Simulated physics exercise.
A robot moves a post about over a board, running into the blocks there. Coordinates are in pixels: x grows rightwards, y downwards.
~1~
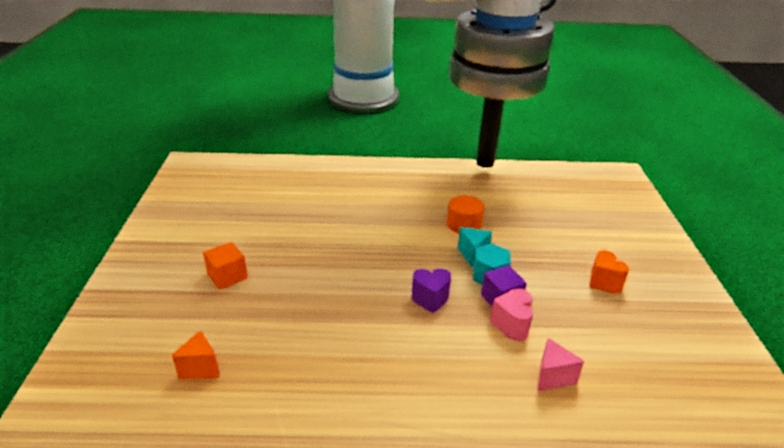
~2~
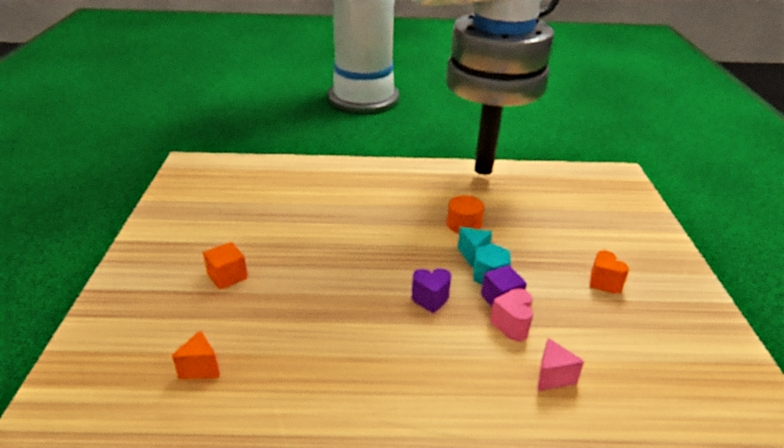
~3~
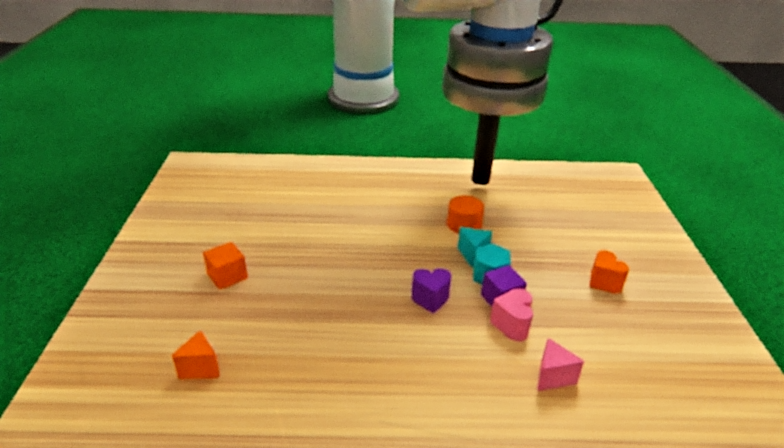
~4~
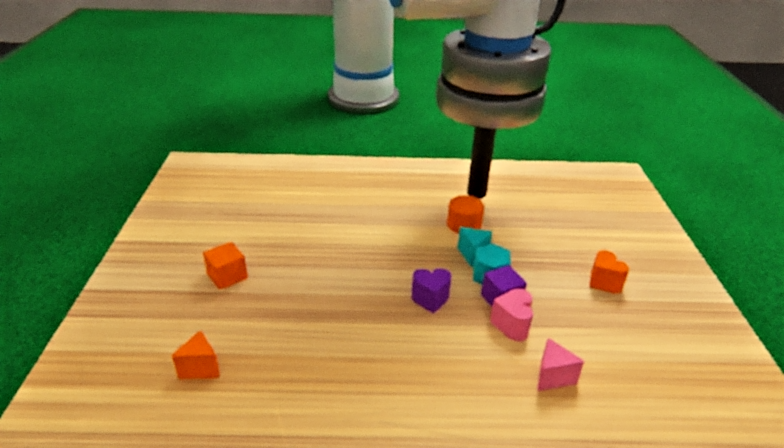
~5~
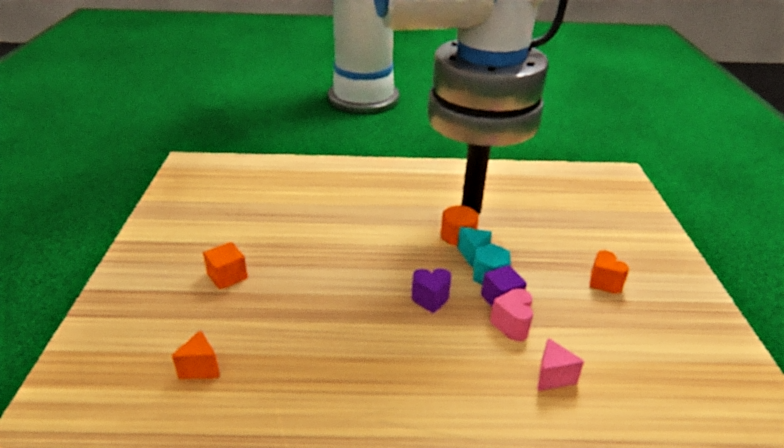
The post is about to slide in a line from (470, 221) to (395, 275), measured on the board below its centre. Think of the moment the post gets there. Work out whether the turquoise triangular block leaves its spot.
Displaced.
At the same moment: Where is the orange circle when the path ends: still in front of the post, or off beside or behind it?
Still being pushed.
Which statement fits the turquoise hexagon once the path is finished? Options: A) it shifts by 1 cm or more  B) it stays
B (it stays)
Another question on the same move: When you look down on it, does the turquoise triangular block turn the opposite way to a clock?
I'd say yes.
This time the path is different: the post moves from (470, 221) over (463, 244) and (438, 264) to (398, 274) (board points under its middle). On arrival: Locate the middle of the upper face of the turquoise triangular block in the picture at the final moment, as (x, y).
The answer is (443, 259).
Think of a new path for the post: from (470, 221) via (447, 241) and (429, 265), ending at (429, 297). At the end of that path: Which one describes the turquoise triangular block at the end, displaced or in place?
When the path is over, the turquoise triangular block has left its spot.
What follows on the original path. One third of the way, post at (447, 228); orange circle at (431, 231); turquoise triangular block at (462, 239), turned 60° anticlockwise.
Two thirds of the way, post at (422, 246); orange circle at (406, 250); turquoise triangular block at (462, 239), turned 60° anticlockwise.
At the end, post at (396, 265); purple heart block still; orange circle at (382, 273); turquoise triangular block at (462, 239), turned 60° anticlockwise; turquoise hexagon still.
